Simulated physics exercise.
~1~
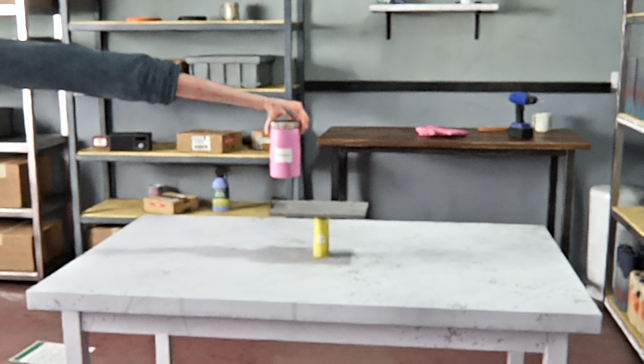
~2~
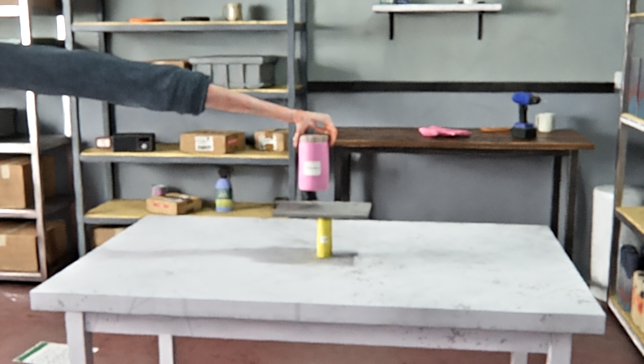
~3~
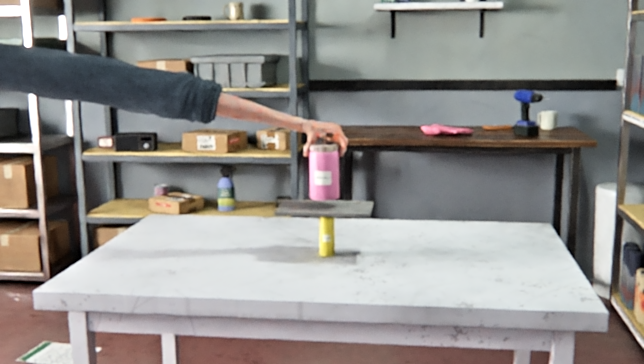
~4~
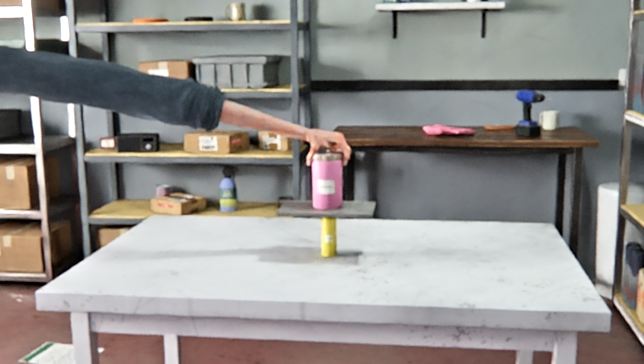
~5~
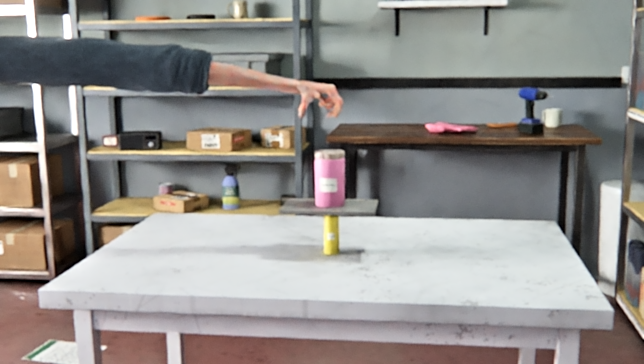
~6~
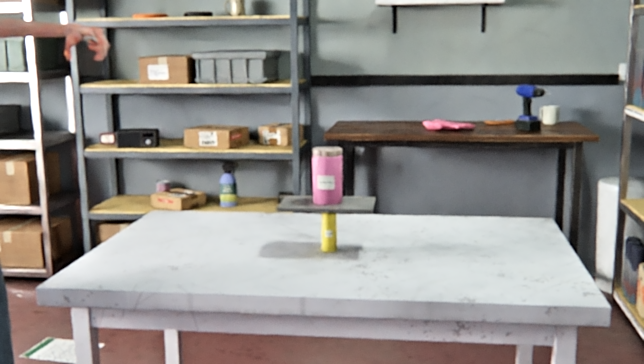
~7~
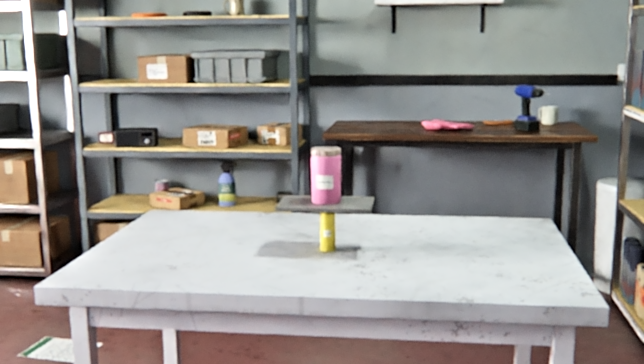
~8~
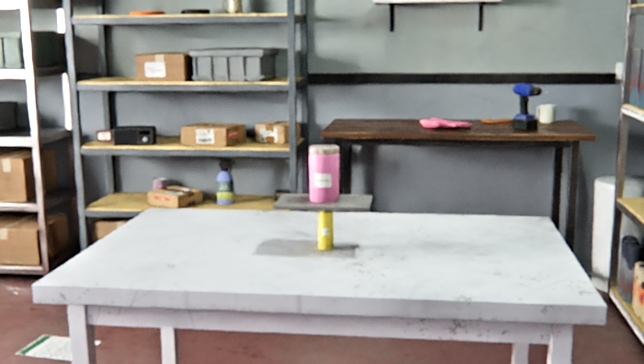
A pink jar hangs from a hand reaching in from the left, above a small tower on a pale, marbled table in a workshop-like room, seen from the front by a slightly swaying camera. The tower is a flat grey board balanced on a slim yellow shaker, with shelves of boxes behind to the left and a blue drill on a dark bench to the right. The hand moves the jar slightly right and lowers it upright onto the board. It lets go, draws back and leaves on the left. The jar, board and shaker stay stacked and still.
